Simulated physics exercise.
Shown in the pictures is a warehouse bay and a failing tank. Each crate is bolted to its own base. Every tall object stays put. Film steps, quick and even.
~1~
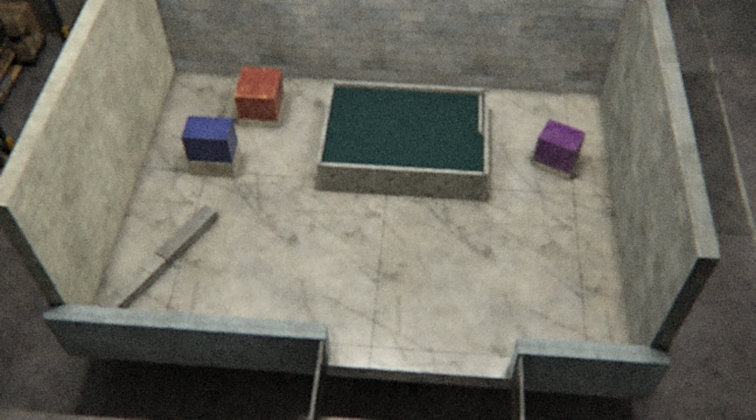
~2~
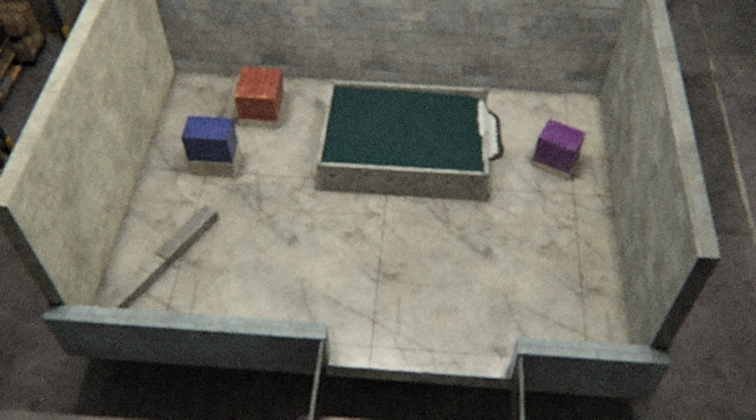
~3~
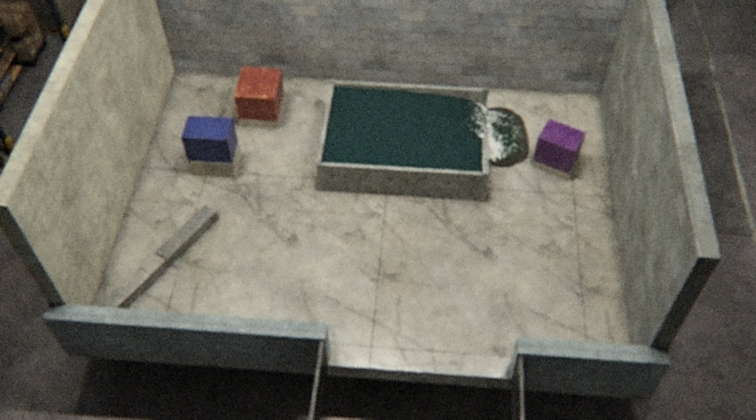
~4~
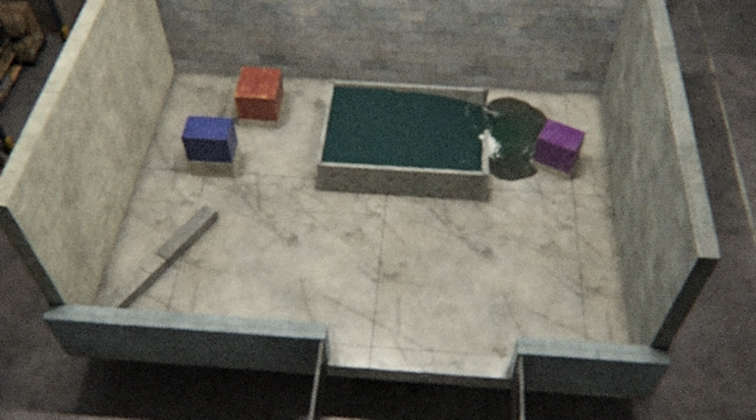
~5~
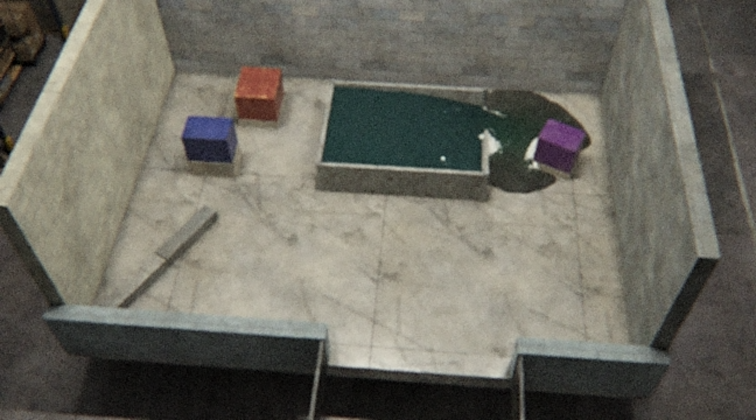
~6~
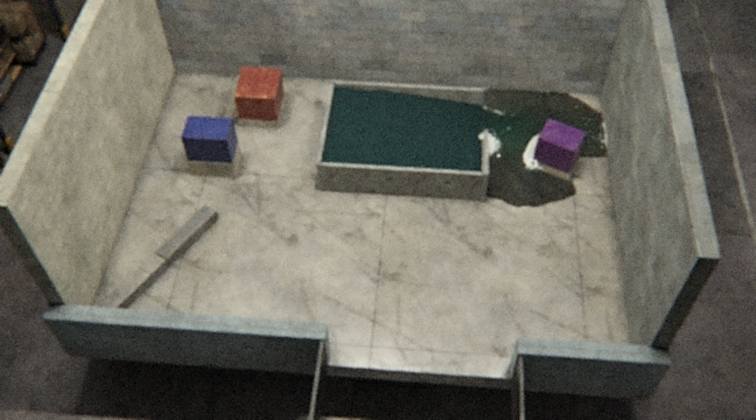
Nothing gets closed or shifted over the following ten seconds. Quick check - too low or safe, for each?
Red crate safe; purple crate too low; blue crate safe.
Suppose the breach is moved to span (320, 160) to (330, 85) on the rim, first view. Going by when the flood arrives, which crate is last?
That would be the one in purple.
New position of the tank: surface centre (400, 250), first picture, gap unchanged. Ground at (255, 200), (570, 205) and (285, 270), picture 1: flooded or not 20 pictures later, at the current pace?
The first spot is not reached, the second inundated, and the third not reached.
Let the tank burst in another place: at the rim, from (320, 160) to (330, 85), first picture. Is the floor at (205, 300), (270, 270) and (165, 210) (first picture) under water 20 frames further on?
Drenched; drenched; drenched.
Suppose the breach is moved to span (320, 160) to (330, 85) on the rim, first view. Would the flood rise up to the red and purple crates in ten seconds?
In that case the red crate is flooded and the purple crate is never flooded.
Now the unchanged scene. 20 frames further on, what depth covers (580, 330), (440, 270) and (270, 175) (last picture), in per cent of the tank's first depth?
Respectively near 12, 2 and 0 per cent.
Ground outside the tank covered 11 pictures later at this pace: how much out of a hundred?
I make it 20 per cent.
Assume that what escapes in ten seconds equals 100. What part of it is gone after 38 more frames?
Roughly 35 %.
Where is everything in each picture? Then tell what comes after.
The first frame shows still water in the open tank at (406, 129).
In the second frame, water pours out at (482, 128) and has run to (490, 116).
In the third frame, the front is at (519, 159), out from the gap at (482, 130).
In the fourth frame, water pours out at (482, 130) and has run to a hidden place.
In the fifth frame, the front is at (586, 139), out from the gap at (482, 130).
In the sixth frame, the front is at (601, 120), out from the gap at (482, 130).
A moment on, water covers 15 % of the floor; the red crate not reached, the purple crate water round its plinth, the blue crate not reached.
Next, water covers 20 % of the floor; the red crate not reached, the purple crate water round its plinth, the blue crate not reached.
Then, water covers 35 % of the floor; the red crate not reached, the purple crate water round its plinth, the blue crate not reached.
Later, water covers 55 % of the floor; the red crate water round its plinth, the purple crate water round its plinth, the blue crate not reached.
In the end, water covers 90 % of the floor; the red crate stayed above the water, the purple crate was topped, the blue crate stayed above the water.
